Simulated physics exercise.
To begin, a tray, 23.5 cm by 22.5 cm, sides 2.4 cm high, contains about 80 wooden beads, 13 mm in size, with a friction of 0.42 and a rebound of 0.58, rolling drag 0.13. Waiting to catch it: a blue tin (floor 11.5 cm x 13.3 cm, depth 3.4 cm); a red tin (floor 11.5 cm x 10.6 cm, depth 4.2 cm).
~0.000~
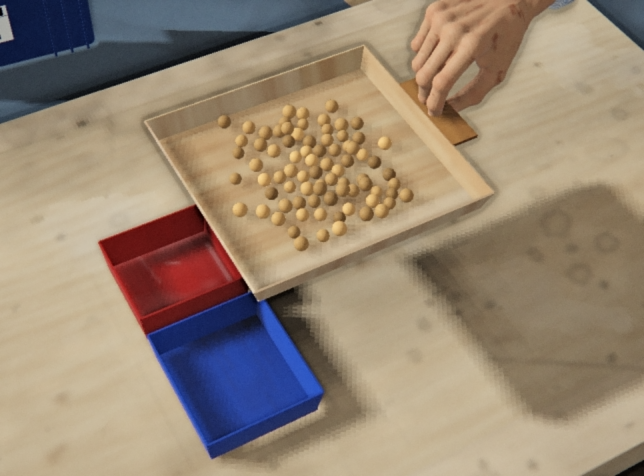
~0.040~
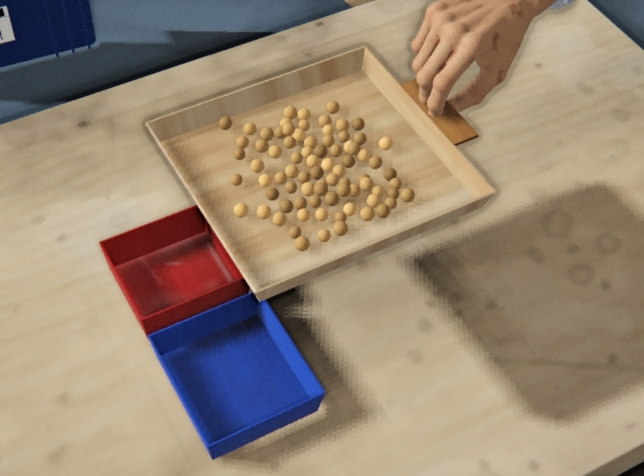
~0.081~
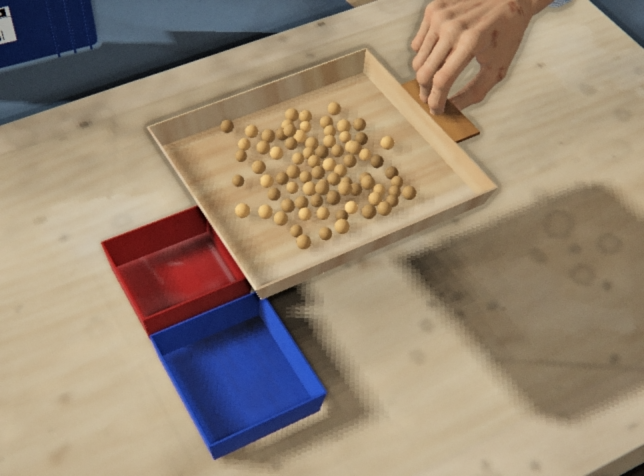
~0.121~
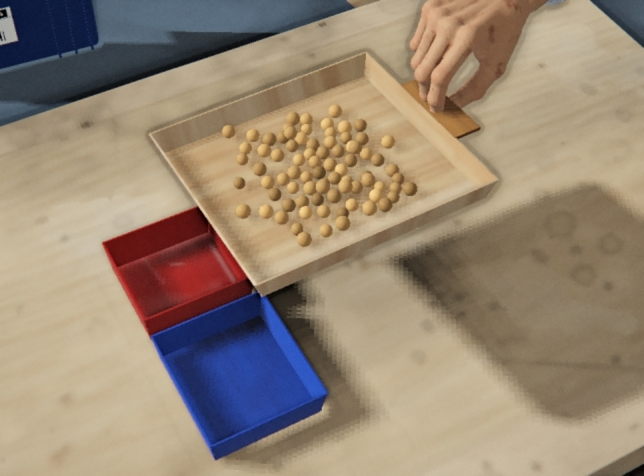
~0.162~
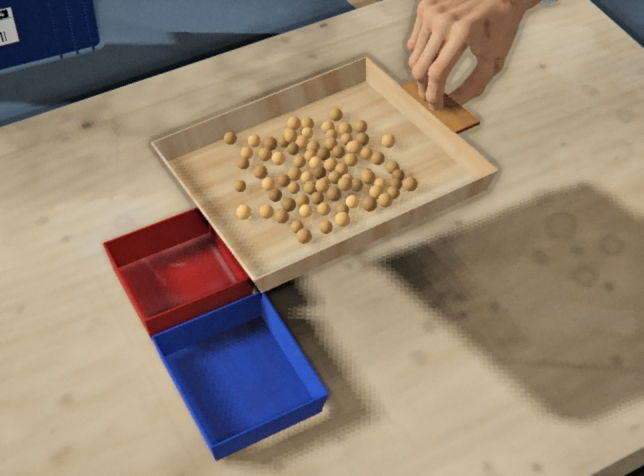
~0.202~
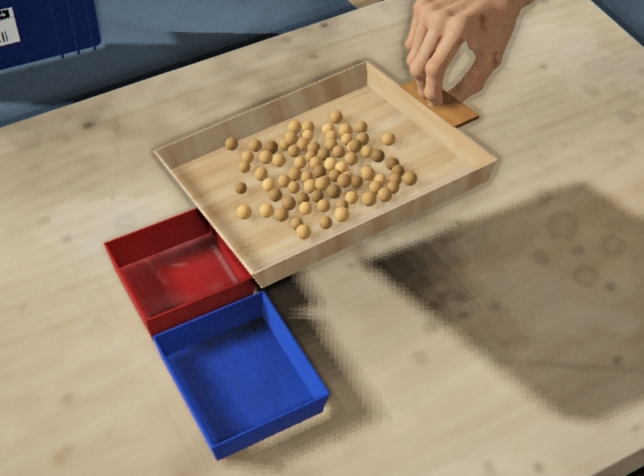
On a pale wooden tabletop, a hand gripping a tray's corner tab slowly tilting it, wooden beads staying clustered beside red and blue tins.
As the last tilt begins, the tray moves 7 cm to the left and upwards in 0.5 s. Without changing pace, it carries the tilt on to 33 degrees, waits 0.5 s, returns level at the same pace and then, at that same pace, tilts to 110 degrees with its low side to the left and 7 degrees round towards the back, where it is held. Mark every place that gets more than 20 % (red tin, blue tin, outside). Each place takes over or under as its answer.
Red tin - over; blue tin - under; outside - over.
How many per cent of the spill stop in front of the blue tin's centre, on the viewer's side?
I'd estimate close to 0 in a hundred.
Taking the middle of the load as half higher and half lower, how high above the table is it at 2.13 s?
That height is around 12 cm above the table.
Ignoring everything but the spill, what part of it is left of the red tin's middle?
Roughly 0 percent of the spill.
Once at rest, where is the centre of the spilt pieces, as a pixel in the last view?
I'd point to about (264, 259).
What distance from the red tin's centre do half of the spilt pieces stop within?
Median radius: Approx. 12 cm.
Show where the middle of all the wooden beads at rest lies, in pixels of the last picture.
Centre, last frame: Approx. (224, 273) px.
After 0.94 s, tilt 33 degrees; tray 100 %; middle of all pieces on or above the table near (264, 168).
After 1.56 s, tilt 14 degrees; tray 100 %; middle of all pieces on or above the table near (239, 135).
After 2.13 s, tilt 74 degrees; tray 95 %; middle of all pieces on or above the table near (218, 211).
After 2.68 s, tilt 110 degrees; blue tin 15 %, red tin 50 %, outside 40 %; middle of all pieces on or above the table near (230, 280).
At rest (3.2 s), blue tin 15 %, tray 0 %, red tin 50 %, outside 40 %.
